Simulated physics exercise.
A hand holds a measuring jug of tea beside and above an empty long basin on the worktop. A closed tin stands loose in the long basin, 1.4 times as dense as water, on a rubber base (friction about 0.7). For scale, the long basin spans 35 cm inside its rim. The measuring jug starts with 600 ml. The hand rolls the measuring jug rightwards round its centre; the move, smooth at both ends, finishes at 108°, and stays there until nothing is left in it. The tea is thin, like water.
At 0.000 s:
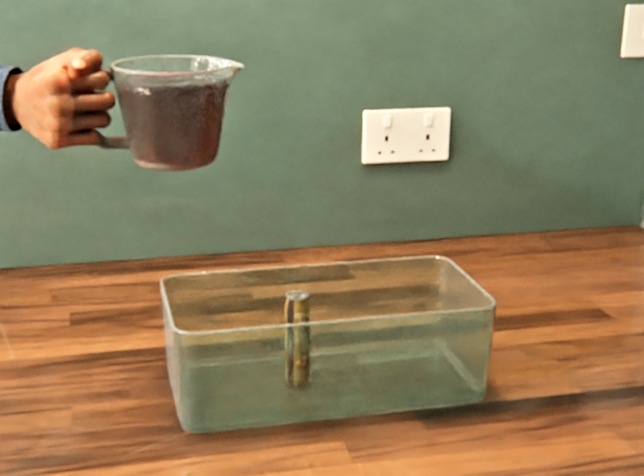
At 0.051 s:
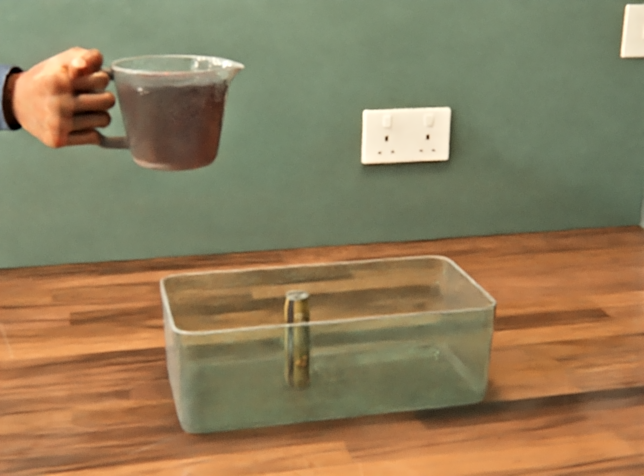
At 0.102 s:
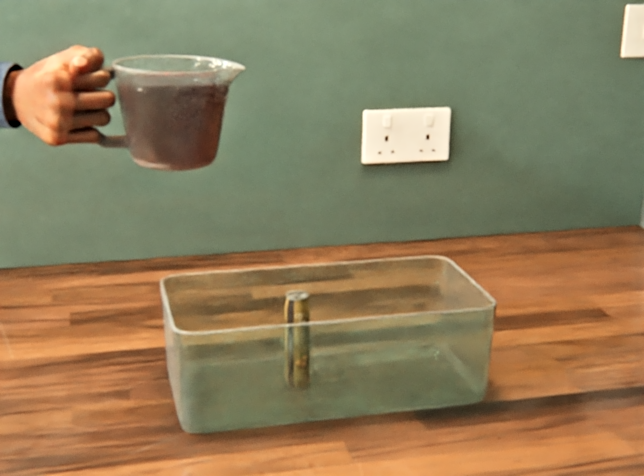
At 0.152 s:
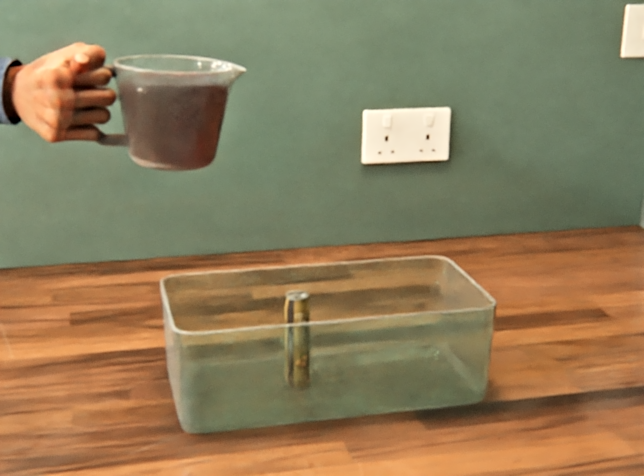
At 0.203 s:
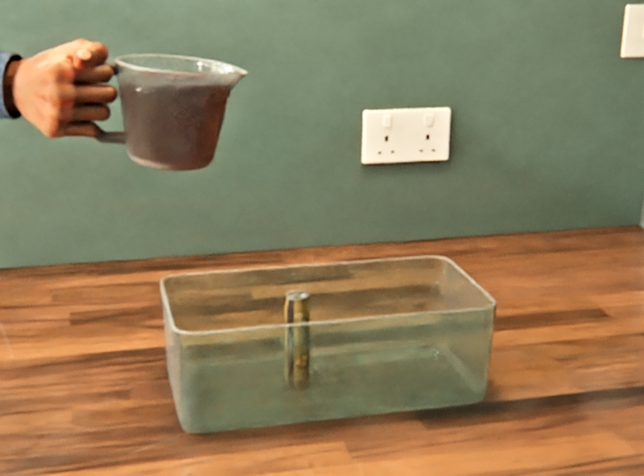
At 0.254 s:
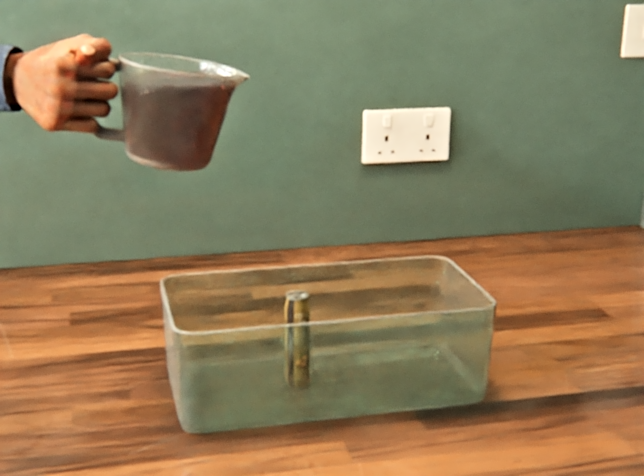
On a wooden worktop, a hand slowly tilting a measuring jug of dark tea slightly rightwards above a clear basin holding a tin.
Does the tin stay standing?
The tin remains upright.
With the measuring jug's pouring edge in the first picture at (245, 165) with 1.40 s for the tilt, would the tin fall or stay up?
Then it goes over.
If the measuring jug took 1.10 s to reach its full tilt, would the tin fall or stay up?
Then it stays up.
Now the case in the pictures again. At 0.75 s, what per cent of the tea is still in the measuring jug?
Some 70 per cent.
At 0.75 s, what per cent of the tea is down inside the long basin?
Some 6 per cent.
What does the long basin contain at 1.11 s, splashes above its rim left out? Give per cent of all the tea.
Near 66 in a hundred.
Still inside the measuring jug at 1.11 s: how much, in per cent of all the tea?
Near 12 in a hundred.
By 0.75 s the tilt is 60° and 70 per cent is still to pour; the tin stands where it began.
By 1.11 s the tilt is 97° and 12 per cent is still to pour; the tin stands where it began.
By 1.49 s the tilt is 108° and 0 per cent is still to pour; the tin stands where it began.
By 1.90 s the tilt is 108° and 0 per cent is still to pour; the tin stands where it began.
At rest the tin stands where it began.
